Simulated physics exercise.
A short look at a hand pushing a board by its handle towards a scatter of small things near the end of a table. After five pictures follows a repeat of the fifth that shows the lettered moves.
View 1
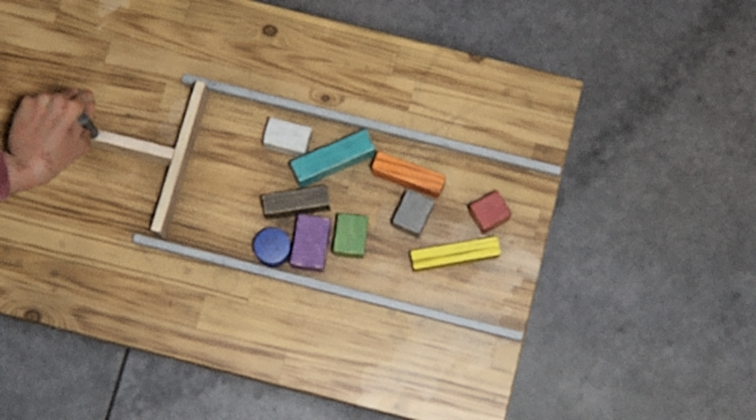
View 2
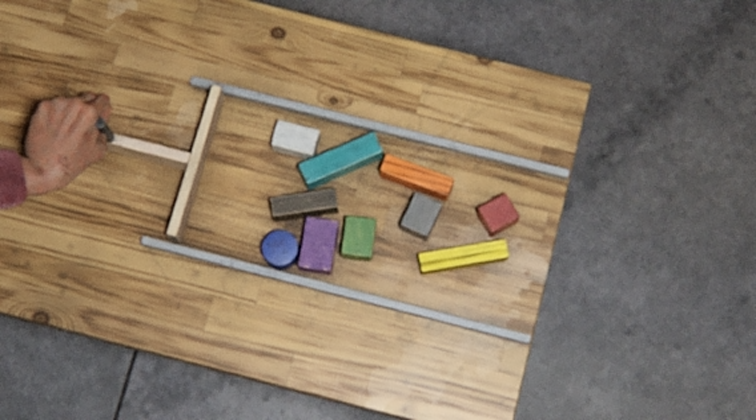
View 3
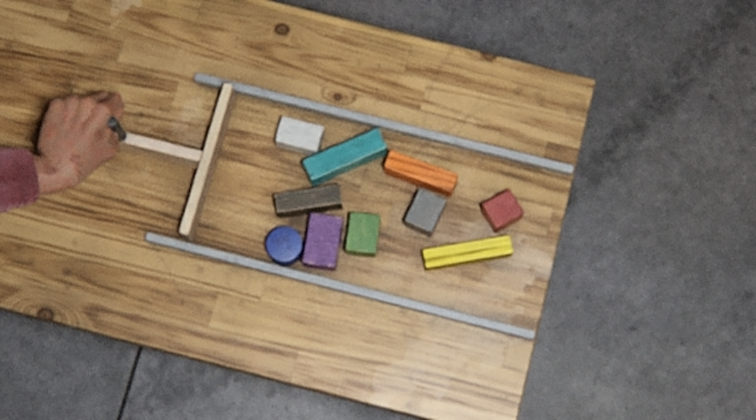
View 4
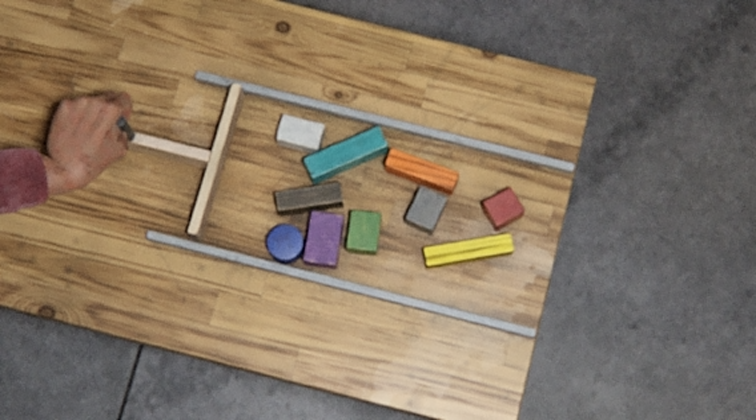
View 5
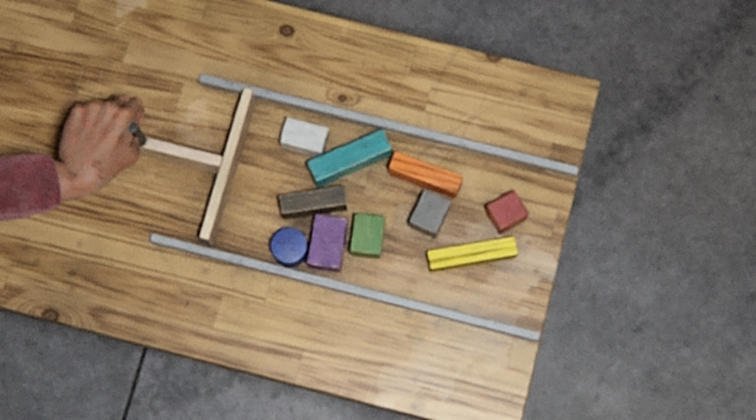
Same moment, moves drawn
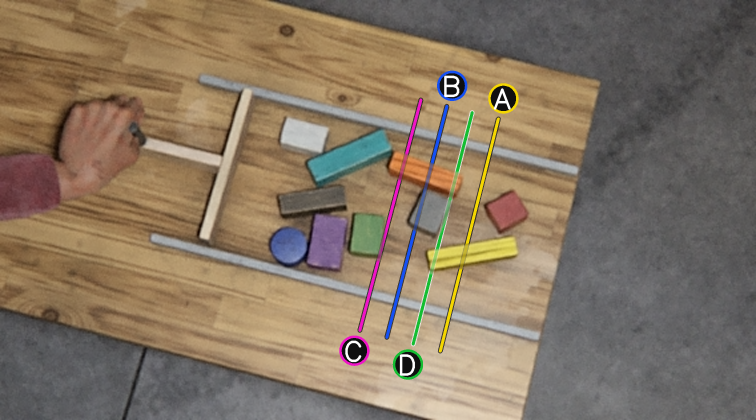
At first, a hand at the left grips the handle of a wooden board set between two pale rails, with a scatter of colourful blocks and bars to its right. The hand slides the board slowly rightward, narrowing the gap to the nearest pieces, while the pieces stay in their arrangement, untouched.
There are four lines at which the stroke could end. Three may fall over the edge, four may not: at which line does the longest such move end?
Line A.
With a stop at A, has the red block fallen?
Yes.
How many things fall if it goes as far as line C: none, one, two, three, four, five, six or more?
In all, none.
On the marked copy, A at (470, 233); B at (417, 219); C at (391, 213); D at (443, 226).
Taking A. A third of the way, board (313, 184); blue tin (319, 257); purple block (354, 257).
Two thirds of the way, board (400, 206); yellow stick (534, 260); red block (534, 224).
When it is over, board (467, 223); red block over the edge; yellow stick over the edge; three fallen.
As for the rest, B is within the limit but short; C is within the limit but short; D is within the limit but short.
